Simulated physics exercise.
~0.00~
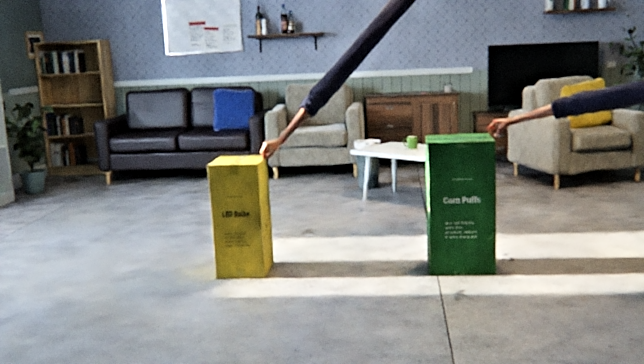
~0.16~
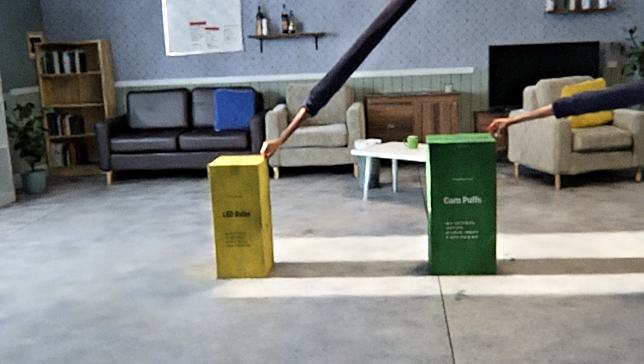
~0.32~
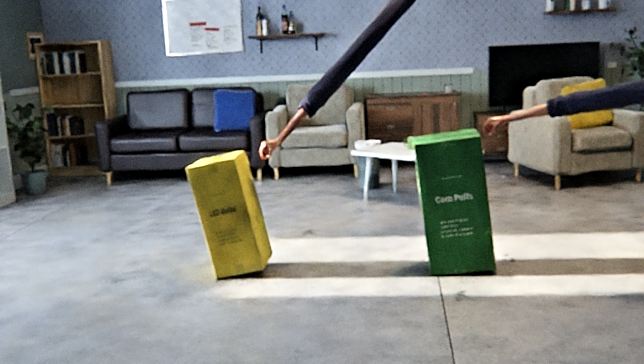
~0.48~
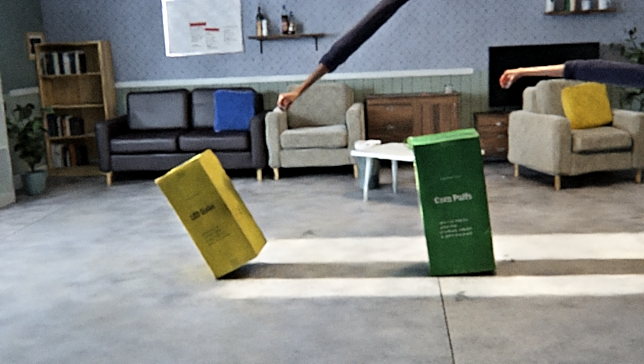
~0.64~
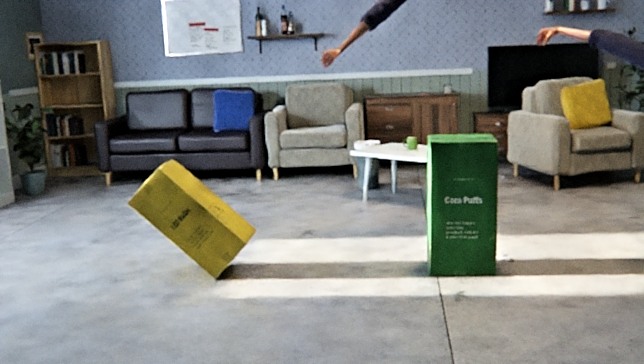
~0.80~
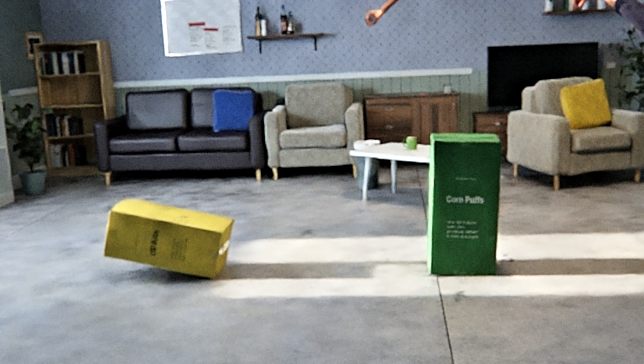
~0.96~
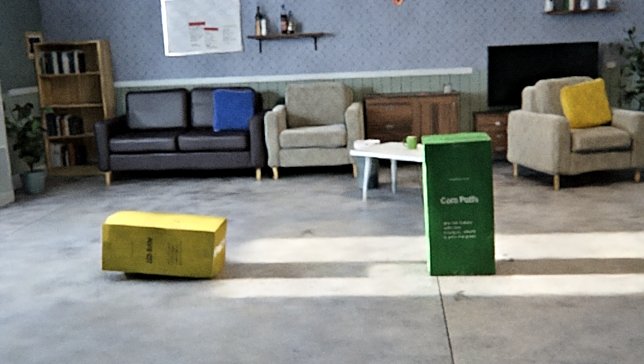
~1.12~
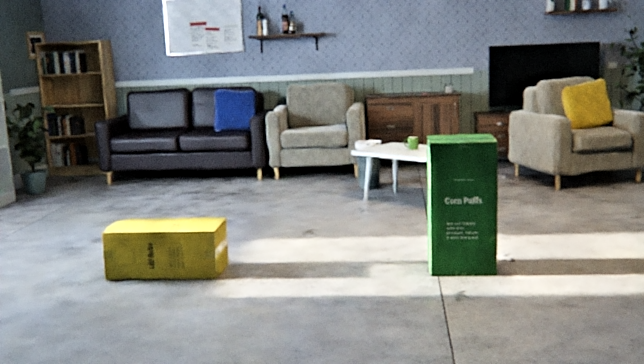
Yellow box toppling left onto its side after two hands push tall boxes, while the green box tilts and rocks back upright.
